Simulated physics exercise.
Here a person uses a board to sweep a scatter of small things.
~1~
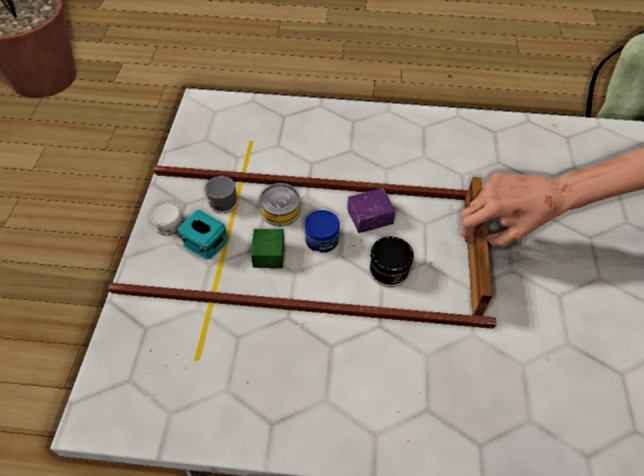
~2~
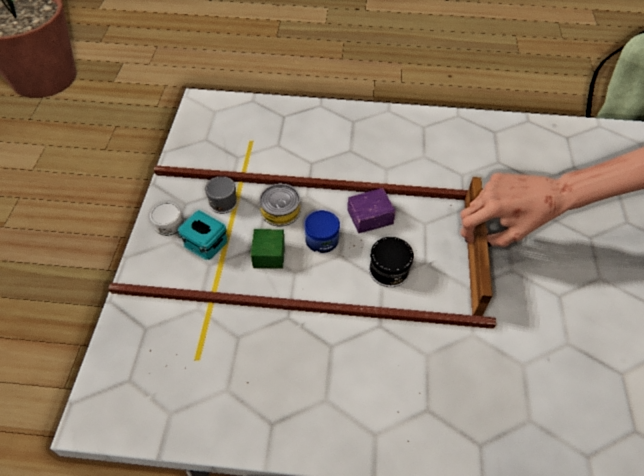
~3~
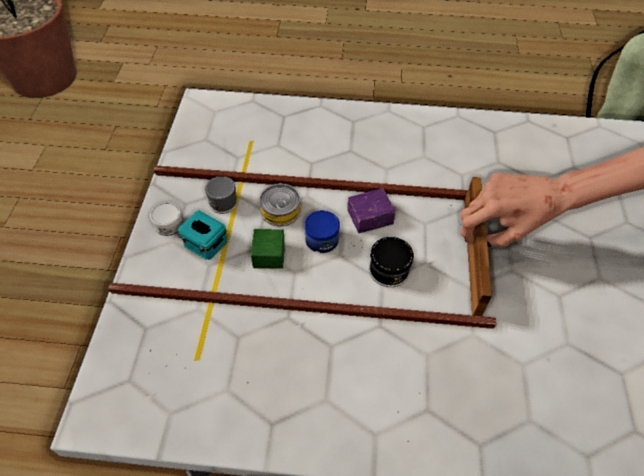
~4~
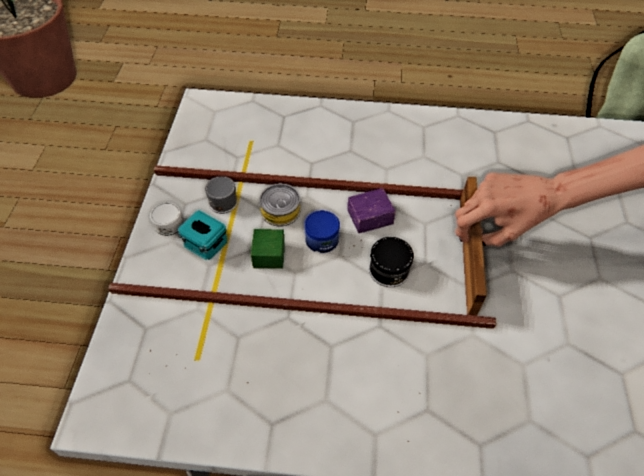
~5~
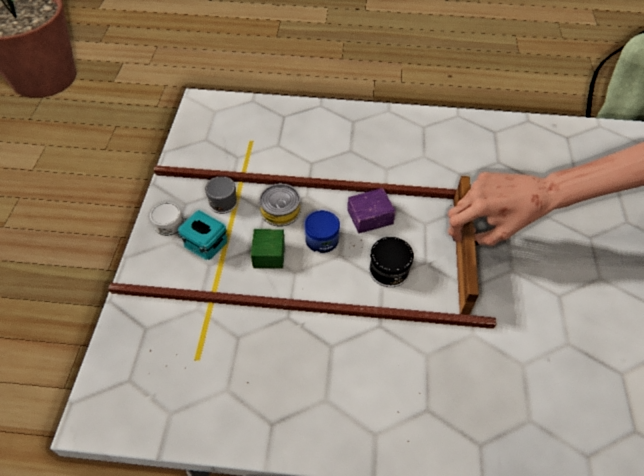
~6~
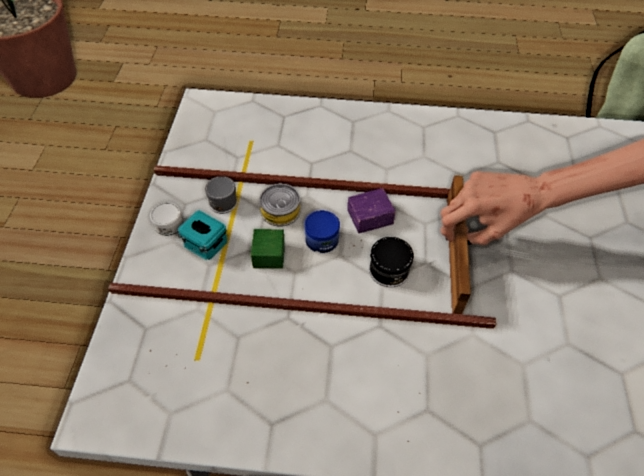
A hand held a wooden board upright at the right end of two dark red rails, then slid it slightly left, while the small pots and blocks scattered between the rails stayed still.
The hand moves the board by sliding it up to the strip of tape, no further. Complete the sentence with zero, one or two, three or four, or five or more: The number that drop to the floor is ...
The number that drop to the floor is one or two.
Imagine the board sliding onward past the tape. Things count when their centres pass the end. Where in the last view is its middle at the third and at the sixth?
It sits near (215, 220), and then near (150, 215).
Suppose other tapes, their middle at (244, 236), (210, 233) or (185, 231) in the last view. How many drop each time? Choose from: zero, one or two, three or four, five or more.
So, taking them in turn, I'd give none at all; 3 or 4; either three or four.
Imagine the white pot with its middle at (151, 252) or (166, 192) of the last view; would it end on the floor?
Safe; Gone.
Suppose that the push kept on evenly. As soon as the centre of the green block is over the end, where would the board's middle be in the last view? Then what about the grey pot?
About (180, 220), and (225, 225) for the other.
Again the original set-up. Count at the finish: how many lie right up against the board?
The count in contact is 3.
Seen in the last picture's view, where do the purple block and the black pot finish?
The purple block finishes at (218, 192); the black pot finishes at (201, 247).
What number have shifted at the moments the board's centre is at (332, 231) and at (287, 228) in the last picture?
4, then 7.
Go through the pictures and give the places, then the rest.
The first picture shows white pot (167, 219); turquoise case (204, 236); grey pot (222, 195); board (477, 244); tape (228, 235).
The second picture shows turquoise case (204, 236); green block (268, 249).
The third picture shows grey pot (222, 195); purple block (371, 211).
The fourth picture shows white pot (167, 219); black pot (391, 262).
The fifth picture shows turquoise case (204, 236); blue tub (322, 232).
The sixth picture shows white pot (167, 219); turquoise case (204, 236); grey pot (222, 195); board (458, 242); tape (228, 235).
Soon after, none off yet; white pot at rest near (167, 219); turquoise case at rest near (204, 236); grey pot at rest near (222, 195).
At rest, the number that fall off is one or two; fallen, white pot.
